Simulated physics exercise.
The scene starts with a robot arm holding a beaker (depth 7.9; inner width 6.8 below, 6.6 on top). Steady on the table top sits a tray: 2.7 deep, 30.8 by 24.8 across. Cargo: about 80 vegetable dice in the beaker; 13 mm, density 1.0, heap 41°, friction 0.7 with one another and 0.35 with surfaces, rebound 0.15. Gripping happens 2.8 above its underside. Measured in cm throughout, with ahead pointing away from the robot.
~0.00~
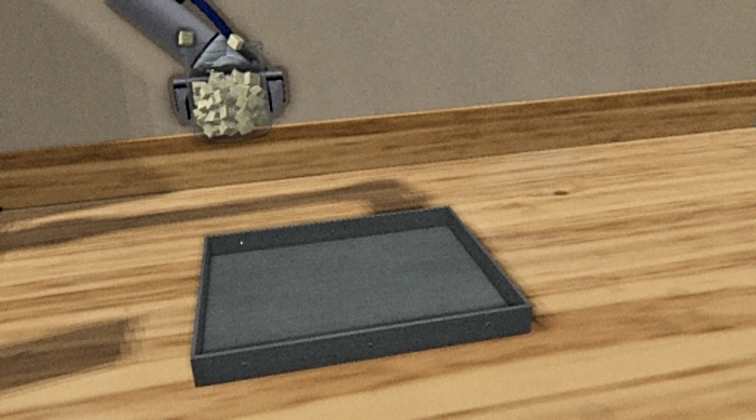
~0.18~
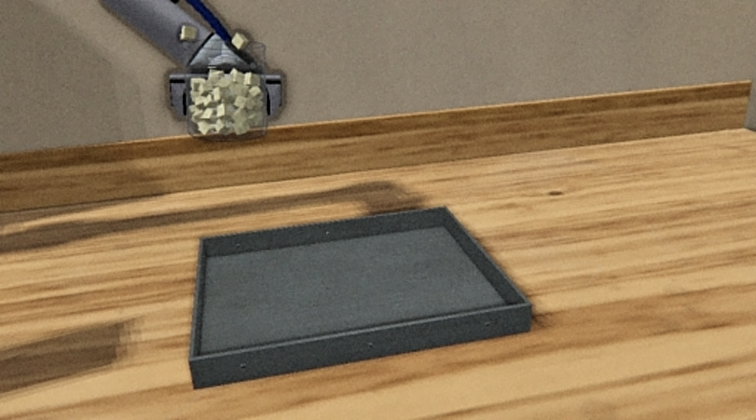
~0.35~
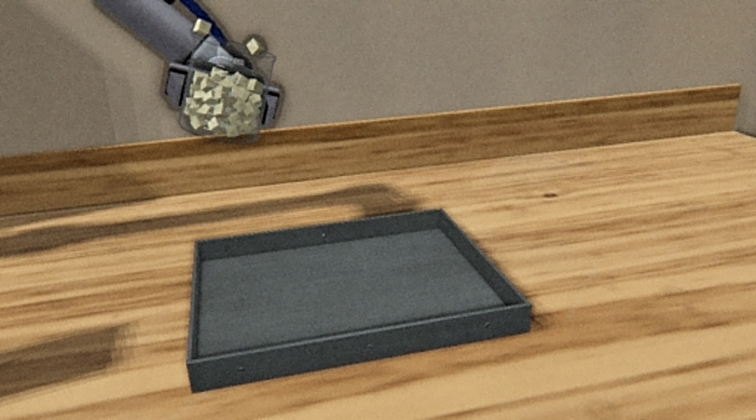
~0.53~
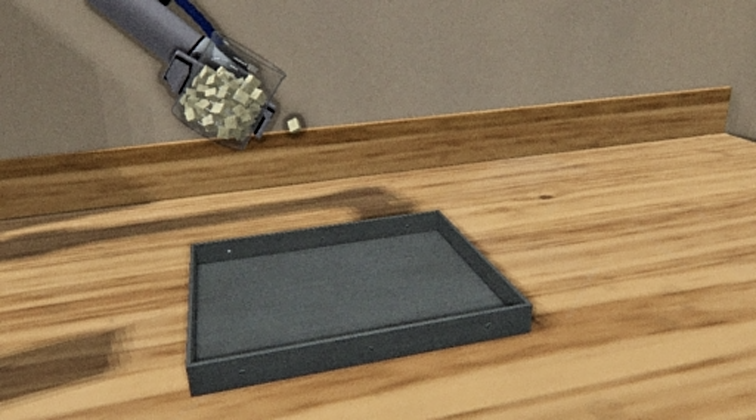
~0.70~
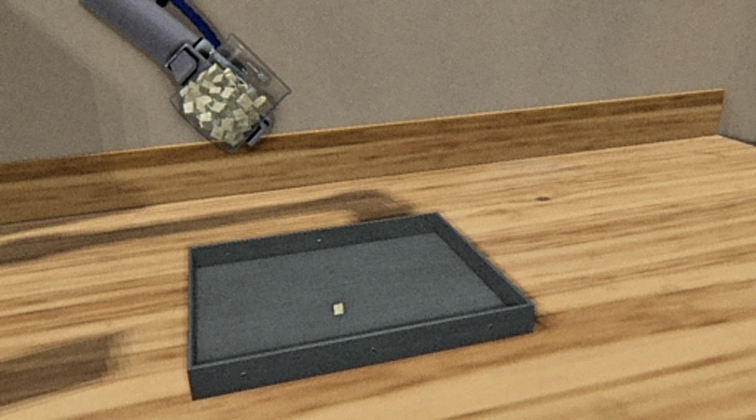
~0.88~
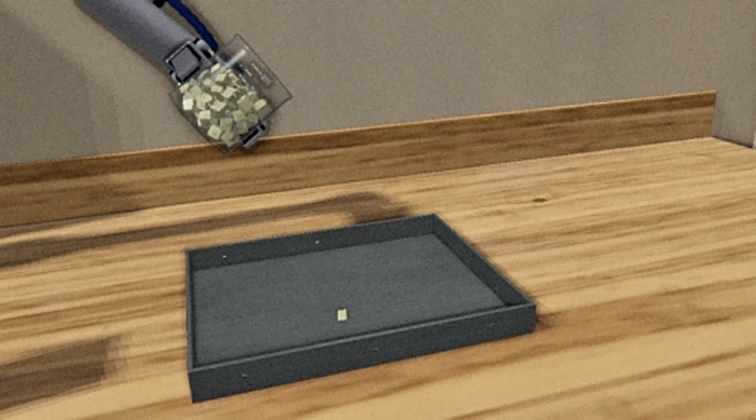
A grey robot arm reaches in at the upper left, holding a clear container heaped with small pale yellow cubes, seen from slightly above a wood-grained table against a plain grey-brown wall. A shallow dark grey rectangular tray sits at the centre, before a wooden strip along the wall. The arm tilts the container rightward and one cube drops into the tray, while the camera shifts slightly.
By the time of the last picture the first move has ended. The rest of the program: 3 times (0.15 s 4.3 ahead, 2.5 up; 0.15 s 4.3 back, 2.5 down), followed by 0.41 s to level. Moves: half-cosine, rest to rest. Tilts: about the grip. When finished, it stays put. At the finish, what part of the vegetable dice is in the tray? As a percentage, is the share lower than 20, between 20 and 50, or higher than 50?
The share is lower than 20 per cent.
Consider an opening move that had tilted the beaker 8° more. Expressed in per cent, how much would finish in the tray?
Then something close to 20 in a hundred.
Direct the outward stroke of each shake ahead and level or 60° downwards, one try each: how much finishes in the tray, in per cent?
Roughly 0 per cent, then 0 per cent.
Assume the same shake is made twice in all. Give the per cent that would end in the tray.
10 per cent.
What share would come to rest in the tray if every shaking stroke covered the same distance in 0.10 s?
Roughly 60 percent would.
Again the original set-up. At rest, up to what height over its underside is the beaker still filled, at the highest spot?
The top sits some 7.0 cm up.
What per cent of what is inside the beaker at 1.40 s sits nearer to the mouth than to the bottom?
Near 45 in a hundred.
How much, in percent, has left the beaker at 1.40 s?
Roughly 5 per cent by then.
After 1.40 s, tilted 54° forward, highest piece 26 above the table; 72 in the beaker, 3 in the tray, 2 in flight or on a rim.
After 1.93 s, tilted 38° forward, highest piece 25 above the table; 70 in the beaker, 7 in the tray.
After 2.39 s, level, highest piece 26 above the table; 70 in the beaker, 7 in the tray.
After 3.44 s, level, highest piece 26 above the table; 70 in the beaker, 7 in the tray.
At rest, 70 in the beaker, 7 in the tray. That is 9 % in the tray.
